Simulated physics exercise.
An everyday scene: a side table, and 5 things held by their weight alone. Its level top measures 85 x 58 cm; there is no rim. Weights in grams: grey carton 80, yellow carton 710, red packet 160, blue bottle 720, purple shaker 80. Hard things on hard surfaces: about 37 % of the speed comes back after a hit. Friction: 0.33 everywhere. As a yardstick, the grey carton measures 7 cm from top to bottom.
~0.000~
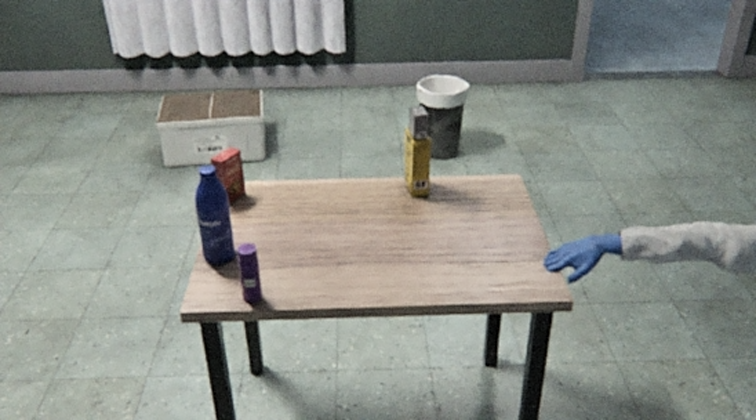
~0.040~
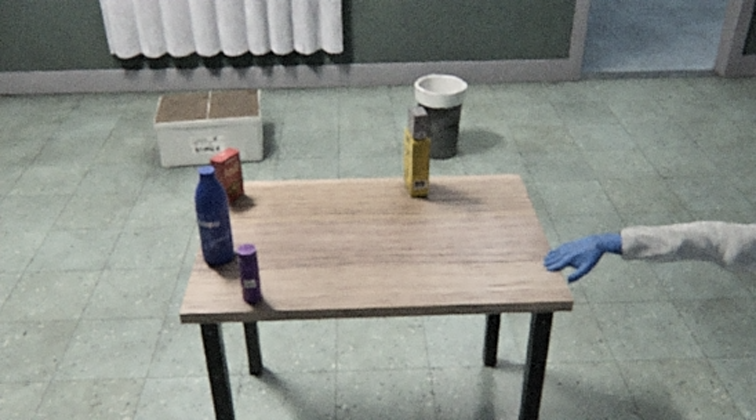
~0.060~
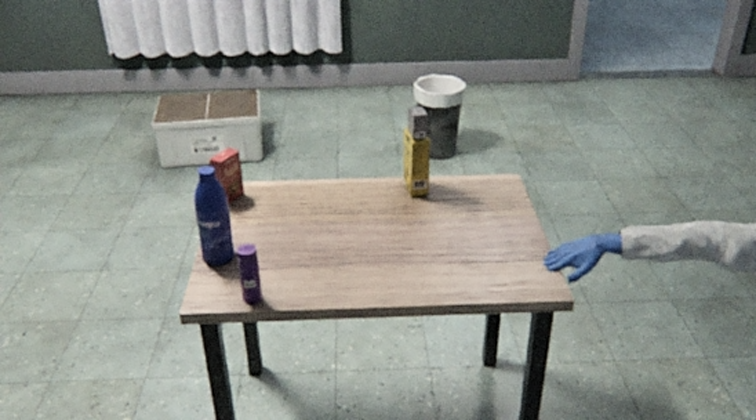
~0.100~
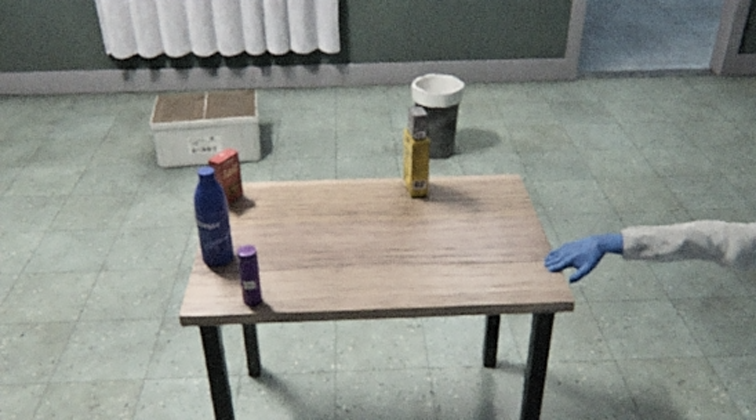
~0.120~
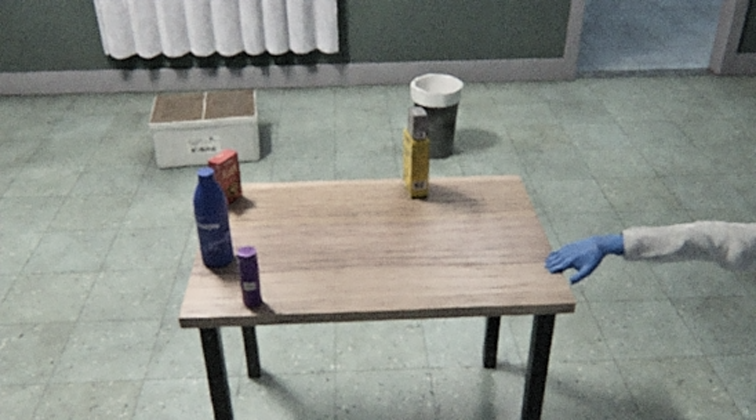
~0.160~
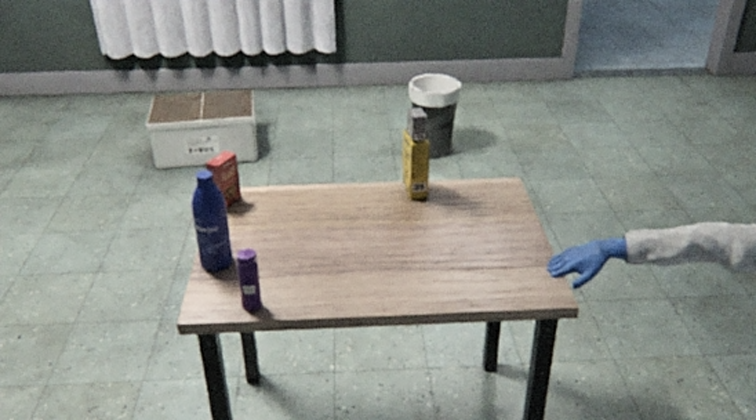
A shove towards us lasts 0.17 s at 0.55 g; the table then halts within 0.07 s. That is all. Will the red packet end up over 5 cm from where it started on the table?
The red packet keeps its place.
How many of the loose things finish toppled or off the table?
In all, 1.
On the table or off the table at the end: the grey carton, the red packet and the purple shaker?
The grey carton is still on the table; the red packet ends on the table; the purple shaker ends off the table.
Around 0.26 s, table along by 10 cm; red packet shifted 4 cm near (222, 189); purple shaker at 21° to upright; grey carton shifted 4 cm.
Around 0.46 s, table along by 11 cm; purple shaker at 19° to upright.
Around 0.76 s, table along by 11 cm; purple shaker now off the table.
Around 0.96 s, table along by 11 cm.
Finally (1.1 s), off the table, purple shaker; the other 4 still in place (within 5 cm). Final places as that camera would see them, red packet near (220, 198).
